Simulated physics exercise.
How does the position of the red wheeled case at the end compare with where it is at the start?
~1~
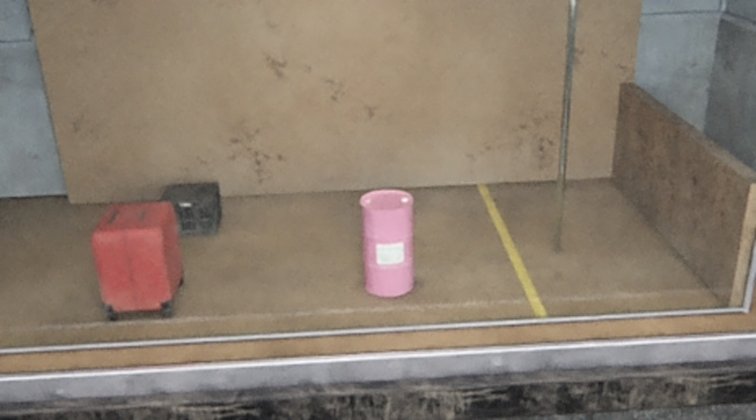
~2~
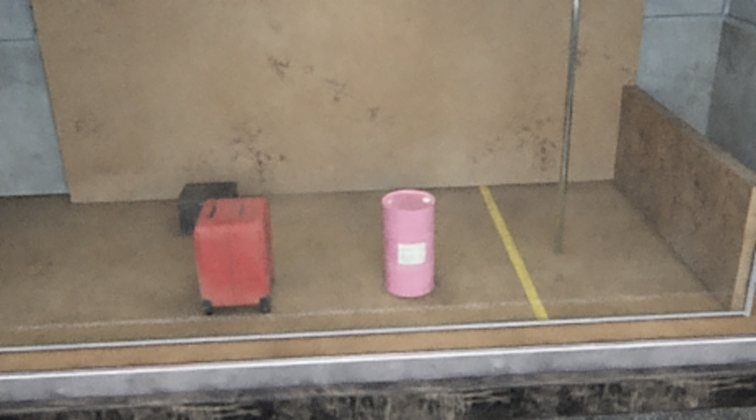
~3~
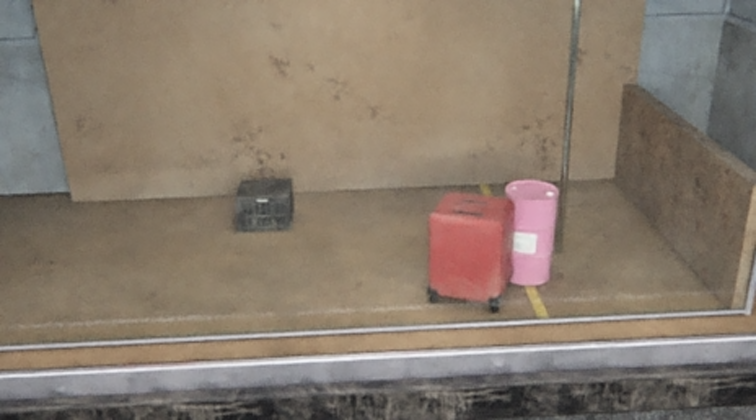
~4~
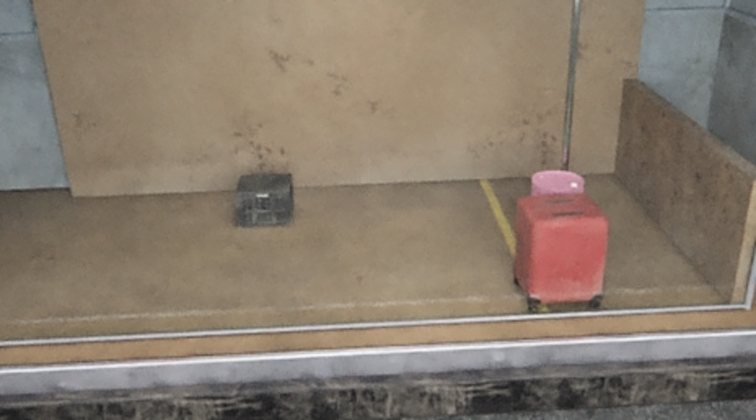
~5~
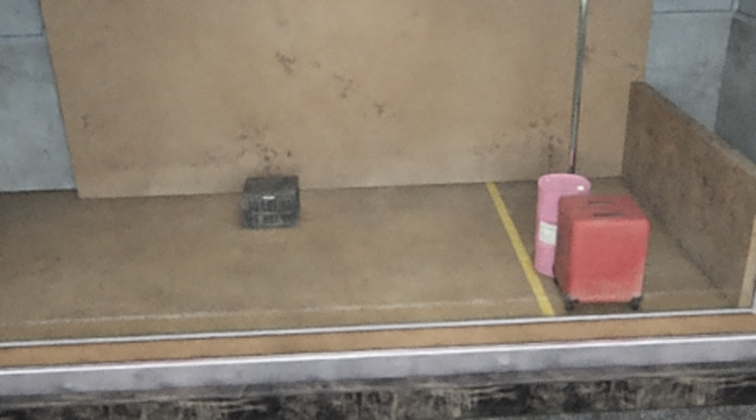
At the start the red wheeled case stands on the left side of the bay, near the black crate. By the end it is on the right side, beyond the yellow line and just in front of the pink drum.
